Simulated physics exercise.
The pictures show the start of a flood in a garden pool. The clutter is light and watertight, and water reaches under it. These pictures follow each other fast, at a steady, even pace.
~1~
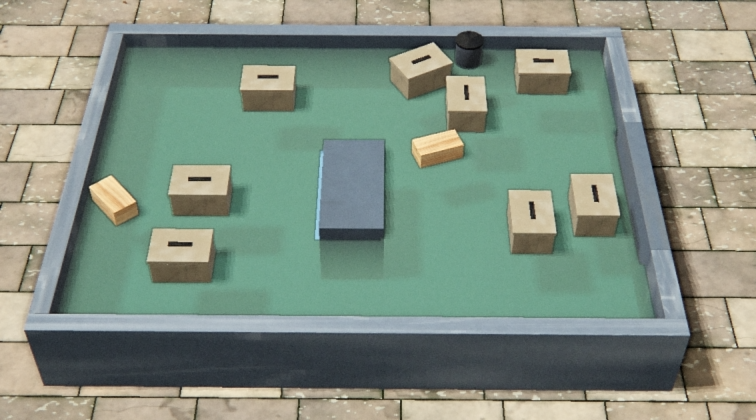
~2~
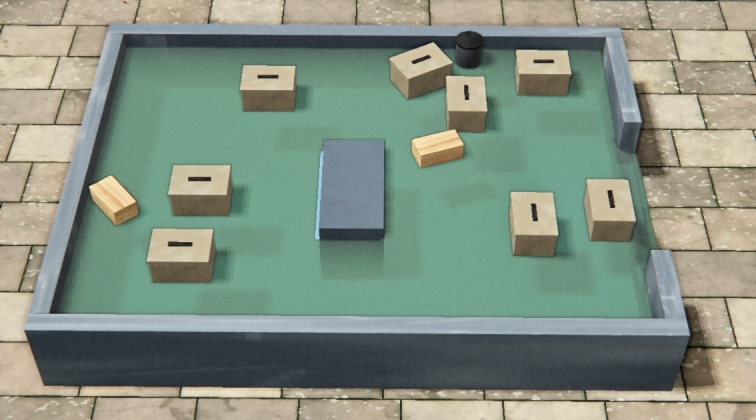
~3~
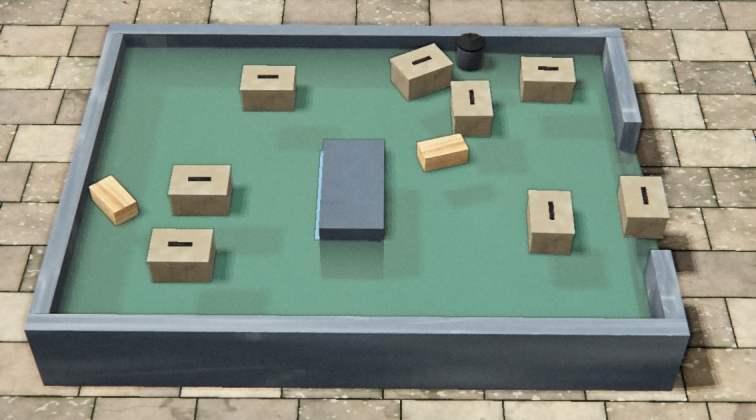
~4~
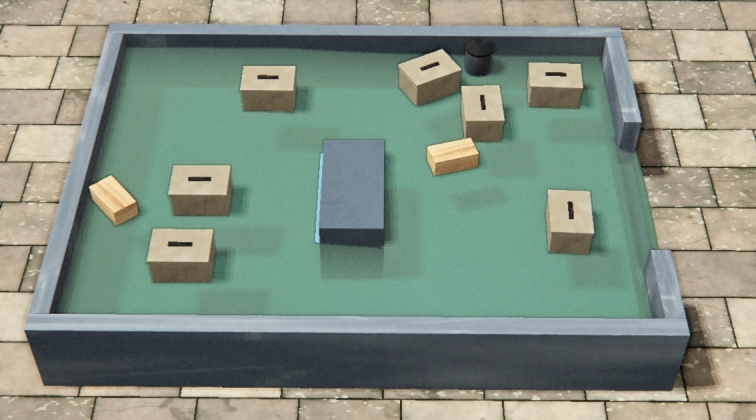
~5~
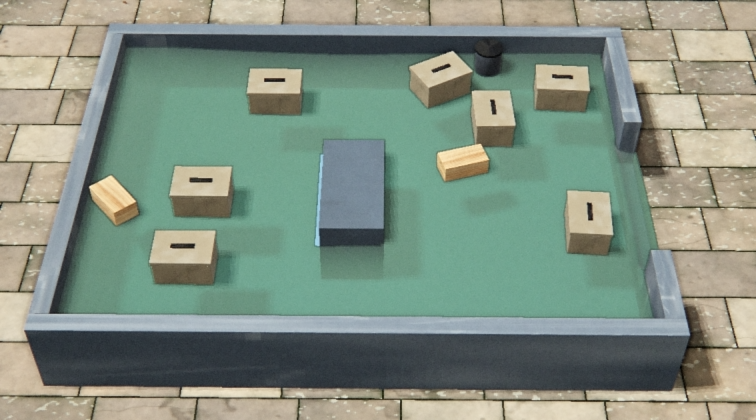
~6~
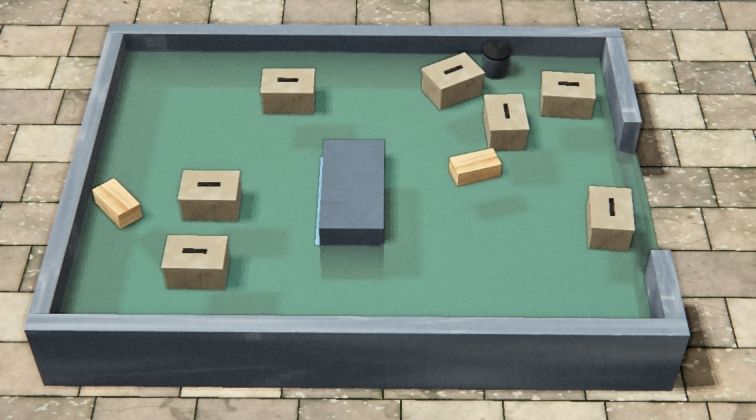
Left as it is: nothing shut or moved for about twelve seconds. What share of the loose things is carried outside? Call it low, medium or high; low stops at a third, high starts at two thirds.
Medium.
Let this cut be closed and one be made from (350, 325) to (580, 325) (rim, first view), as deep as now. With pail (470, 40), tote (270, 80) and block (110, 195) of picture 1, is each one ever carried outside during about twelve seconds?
First one held back, second held back, third held back.
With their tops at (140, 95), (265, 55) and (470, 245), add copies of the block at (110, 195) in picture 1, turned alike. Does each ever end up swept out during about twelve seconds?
Here's how it goes, in order: Does not get out, then does not get out, then gets out.
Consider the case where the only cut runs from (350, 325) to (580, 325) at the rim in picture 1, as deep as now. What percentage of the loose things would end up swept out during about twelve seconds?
I'd guess around 40 percent.
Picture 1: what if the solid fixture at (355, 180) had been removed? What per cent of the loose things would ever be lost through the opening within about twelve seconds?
50 per cent.
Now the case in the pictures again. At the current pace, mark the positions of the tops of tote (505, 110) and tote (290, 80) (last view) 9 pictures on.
First near (601, 171), second near (342, 87).
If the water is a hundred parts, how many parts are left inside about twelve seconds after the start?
58 %.
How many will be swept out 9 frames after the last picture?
I make it 3.
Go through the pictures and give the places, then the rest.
In the first frame, a tote at (532, 211) floats; a tote at (467, 93), afloat; 0 of 11 have shifted.
In the second frame, a tote at (534, 213) floats; a tote at (467, 93) floats; 1 of 11 have shifted.
In the third frame, a tote at (551, 211), afloat, close to its start; a tote at (472, 98) floats, close to its start; 3 of 11 have shifted.
In the fourth frame, a tote at (571, 211) floats, close to its start; a tote at (483, 103), afloat, close to its start; 7 of 11 have shifted.
In the fifth frame, a tote at (590, 212) floats, a stride from its start; a tote at (493, 108) floats, close to its start; 7 of 11 have shifted.
In the sixth frame, a tote at (612, 208), afloat, a stride from its start; a tote at (507, 112) floats, close to its start; 10 of 11 have shifted.
A moment on, 2 of 11 are out; 9 afloat.
Next, 3 of 11 are out; 8 afloat.
Later, 5 of 11 are out; 6 afloat.
In the end, 7 of 11 are out; 4 afloat.
